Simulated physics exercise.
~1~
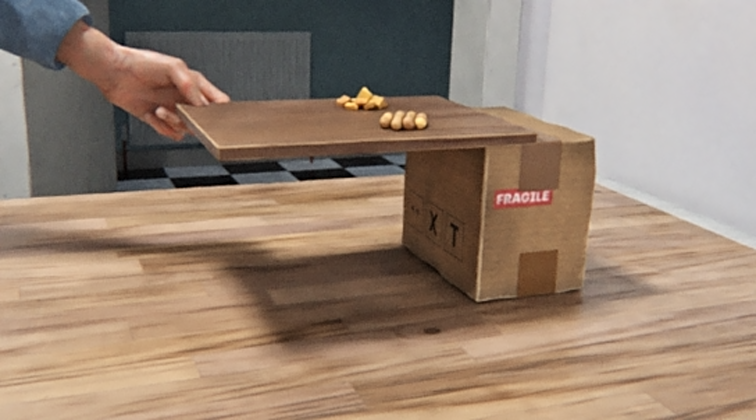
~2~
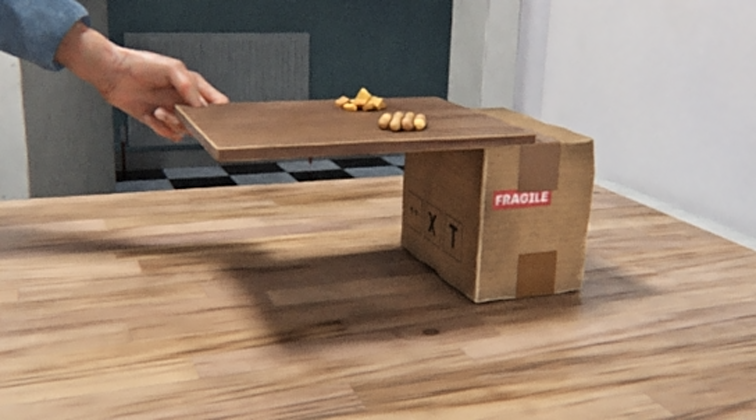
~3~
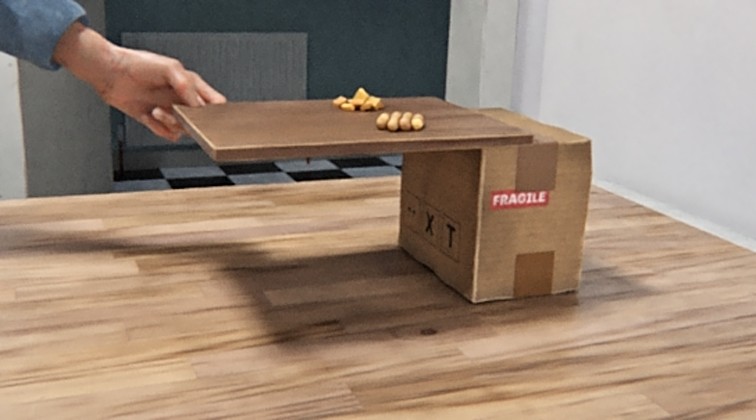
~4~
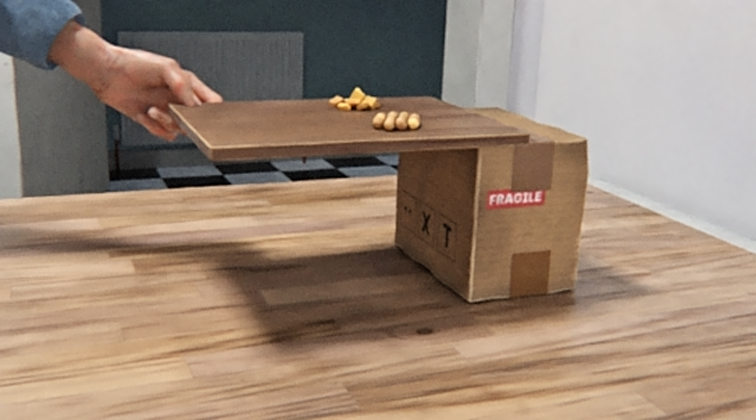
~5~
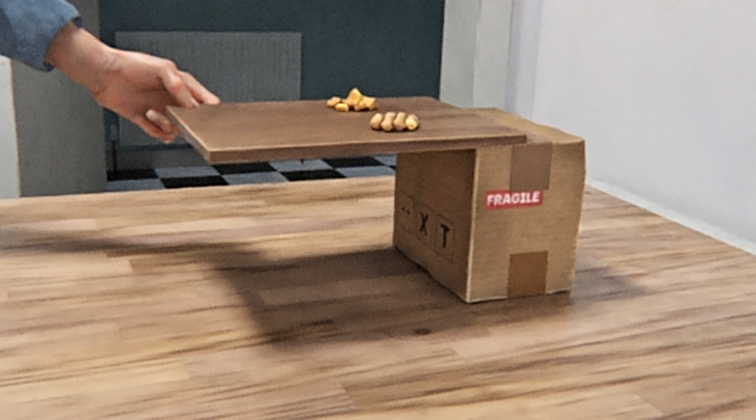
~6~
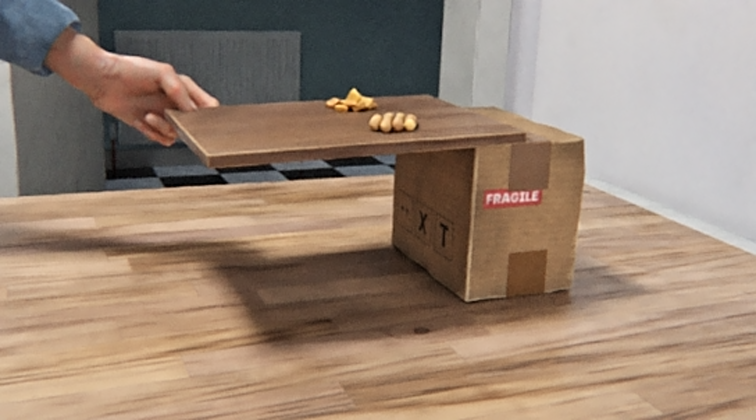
The clip shows a hand holding the left end of a wooden board whose other end rests on a cardboard box, with two small batches of tan pieces on top; everything stays nearly still as the view shifts very slightly.
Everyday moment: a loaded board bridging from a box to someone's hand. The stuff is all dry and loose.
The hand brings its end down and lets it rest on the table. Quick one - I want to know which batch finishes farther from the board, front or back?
It will be the front one.
Then, 0.41 s past the last view, board sloping at 12°; front batch all still on the board; back batch all still on the board.
Then, 0.93 s past the last view, board sloping at 27°; front batch mostly up to a board's length out; back batch all still on the board.
Then, 1.49 s past the last view, board resting at 39°; front batch mostly one to two board lengths out; back batch mostly less than half a board's length out.
Finally, board resting at 39°; front batch mostly one to two board lengths out, about a quarter gone off the table; back batch mostly less than half a board's length out; the front batch has gone farther.
